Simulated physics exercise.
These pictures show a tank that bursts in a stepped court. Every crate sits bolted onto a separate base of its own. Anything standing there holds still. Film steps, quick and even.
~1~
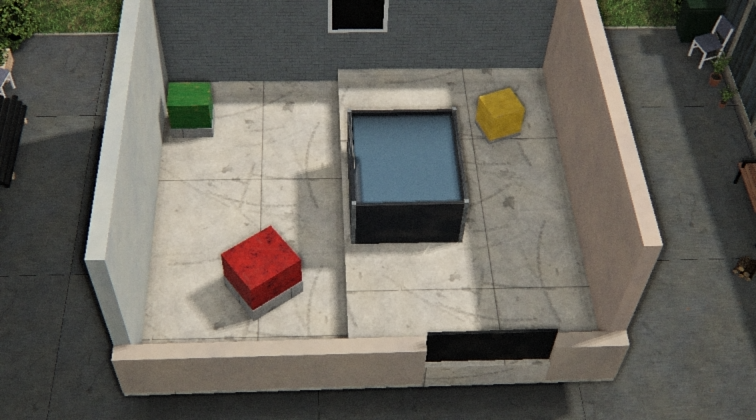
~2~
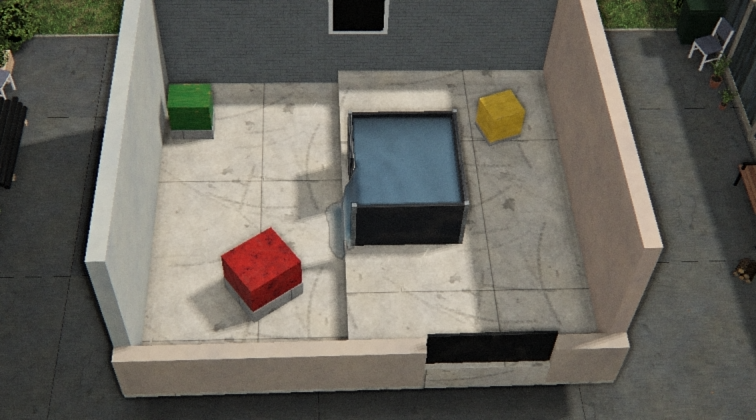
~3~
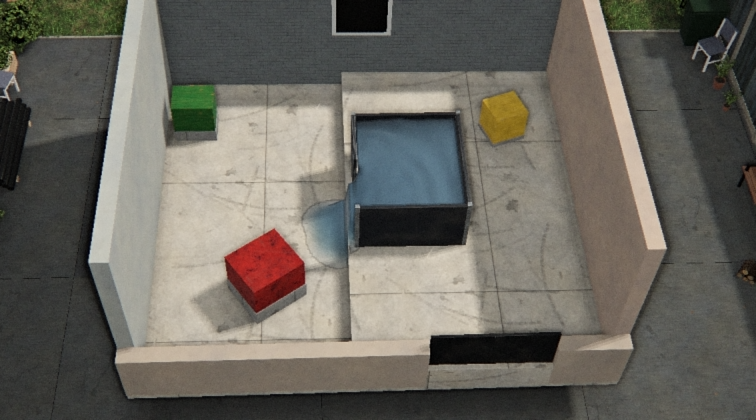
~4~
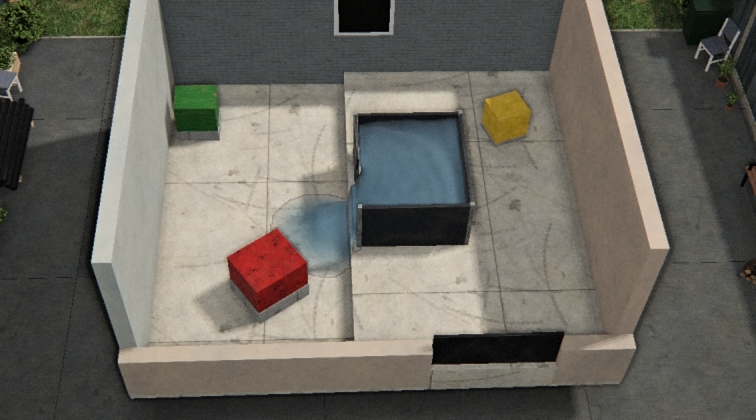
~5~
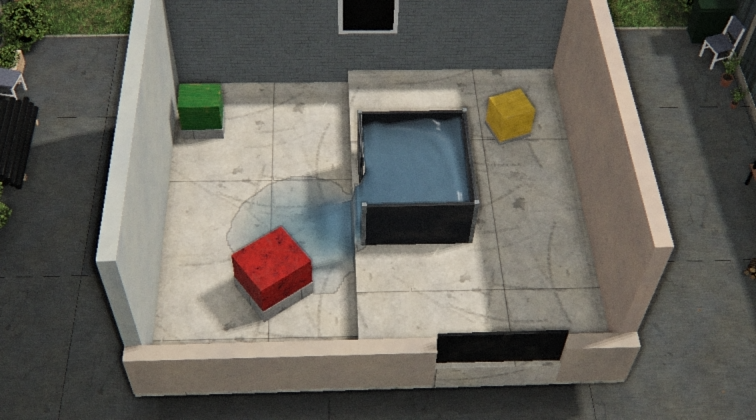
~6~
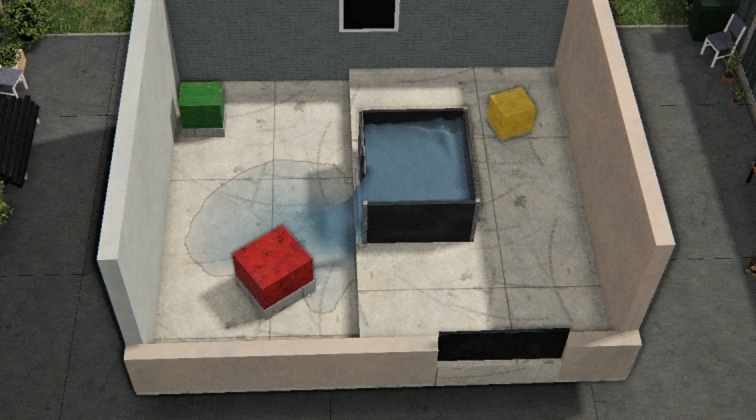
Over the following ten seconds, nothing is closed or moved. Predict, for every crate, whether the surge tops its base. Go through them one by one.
At the end, the red crate will be reached; the yellow crate will not be reached; the green crate will be reached.
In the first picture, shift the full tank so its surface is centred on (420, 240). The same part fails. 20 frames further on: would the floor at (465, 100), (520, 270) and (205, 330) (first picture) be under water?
Taking the three spots in order: Bare, bare, swamped.
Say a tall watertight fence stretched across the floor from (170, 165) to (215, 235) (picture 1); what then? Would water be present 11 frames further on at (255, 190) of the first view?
At that place: Awash.
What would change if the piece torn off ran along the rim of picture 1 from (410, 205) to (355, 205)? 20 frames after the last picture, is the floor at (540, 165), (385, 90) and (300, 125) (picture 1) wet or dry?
Soaked / unwetted / unwetted.
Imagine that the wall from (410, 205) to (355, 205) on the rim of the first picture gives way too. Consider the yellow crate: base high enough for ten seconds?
Outcome noted - yellow goes wet.
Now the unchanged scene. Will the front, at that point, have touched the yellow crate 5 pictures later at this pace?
At yellow, stays dry.
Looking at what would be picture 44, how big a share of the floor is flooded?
It comes out near 50 percent.
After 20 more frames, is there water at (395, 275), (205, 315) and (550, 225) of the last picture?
Going through them one by one, the first is spared, the second waterlogged and the third spared.
A moment on, water covers 30 % of the floor; the red crate water round its plinth, the yellow crate not reached, the green crate water round its plinth.
Next, water covers 35 % of the floor; the red crate water round its plinth, the yellow crate not reached, the green crate water round its plinth.
Then, water covers 50 % of the floor; the red crate water round its plinth, the yellow crate not reached, the green crate water round its plinth.
Later, water covers 50 % of the floor; the red crate water round its plinth, the yellow crate not reached, the green crate water round its plinth.
In the end, water covers 50 % of the floor; the red crate was topped, the yellow crate stayed above the water, the green crate was topped.
